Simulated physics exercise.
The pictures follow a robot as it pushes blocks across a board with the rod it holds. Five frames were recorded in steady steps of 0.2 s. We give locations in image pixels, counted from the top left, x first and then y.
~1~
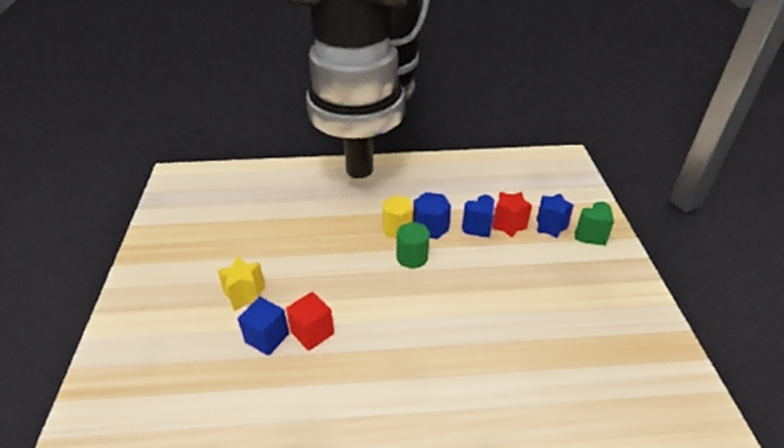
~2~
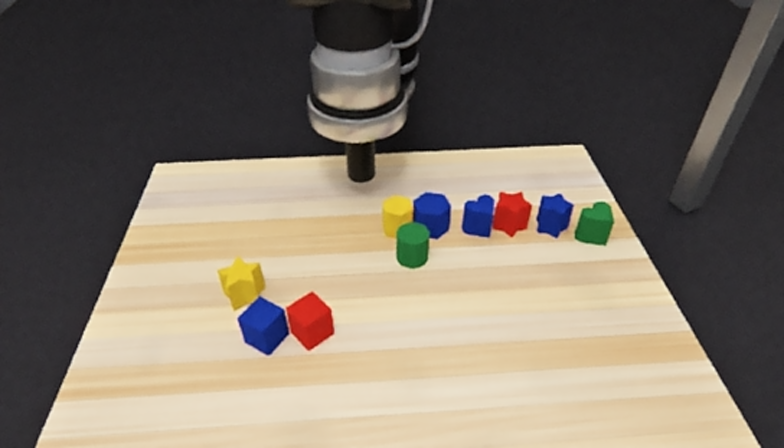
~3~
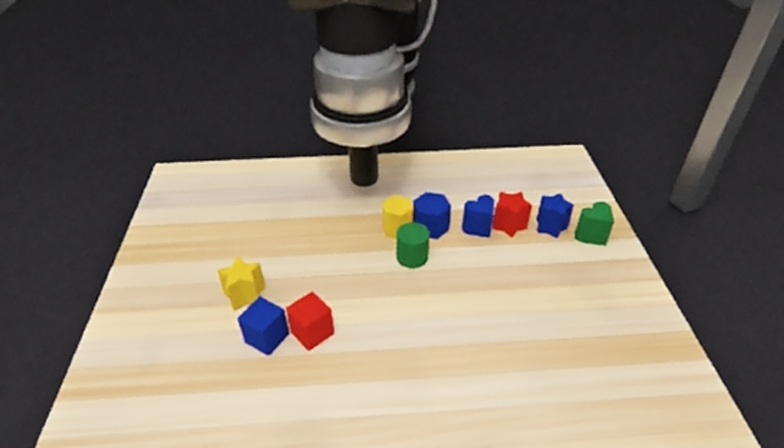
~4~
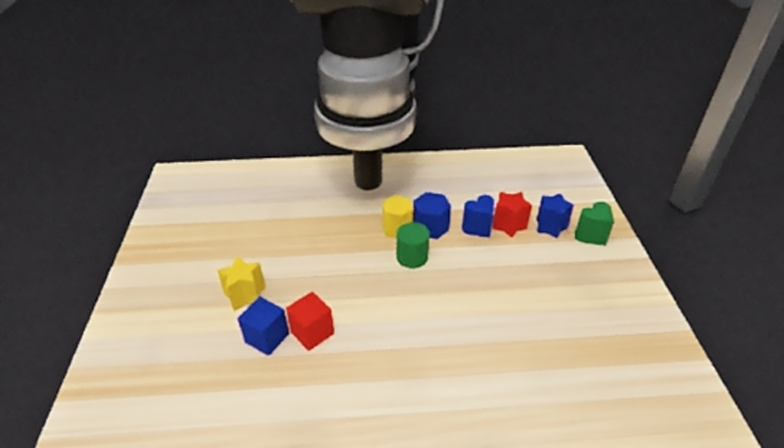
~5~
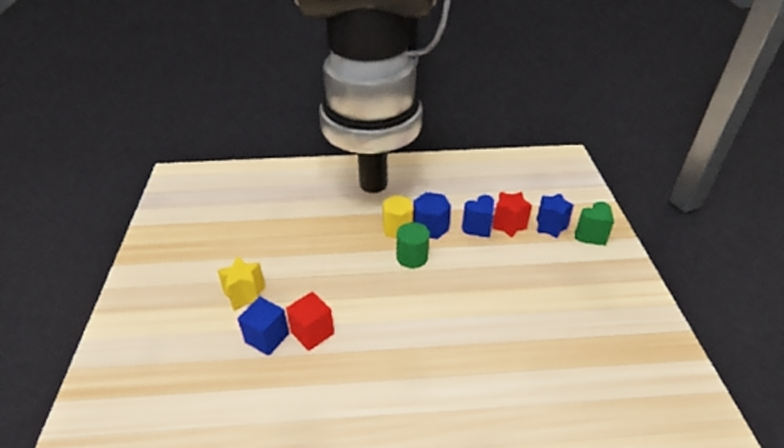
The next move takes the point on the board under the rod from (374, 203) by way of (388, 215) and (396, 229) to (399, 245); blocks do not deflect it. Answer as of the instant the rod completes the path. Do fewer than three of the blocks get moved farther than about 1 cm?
Yes
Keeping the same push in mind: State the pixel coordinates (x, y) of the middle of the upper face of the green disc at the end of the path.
Around (427, 261).
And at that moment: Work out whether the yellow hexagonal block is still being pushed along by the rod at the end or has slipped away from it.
It rides in front to the end.
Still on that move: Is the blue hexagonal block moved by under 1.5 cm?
It seems so.
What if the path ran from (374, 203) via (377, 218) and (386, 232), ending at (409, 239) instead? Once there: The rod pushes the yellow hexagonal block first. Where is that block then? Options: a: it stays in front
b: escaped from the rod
Letter a.
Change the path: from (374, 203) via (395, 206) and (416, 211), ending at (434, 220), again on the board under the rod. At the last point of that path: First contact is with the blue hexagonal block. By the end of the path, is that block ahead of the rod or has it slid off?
Still in front.
The first path, step by step. Halfway along, rod at (393, 204); yellow hexagonal block at (403, 215), turned 15° clockwise; green disc at (414, 235).
At the end, rod at (399, 227); yellow hexagonal block at (411, 240), turned 15° clockwise; green disc at (427, 261); blue hexagonal block unmoved.
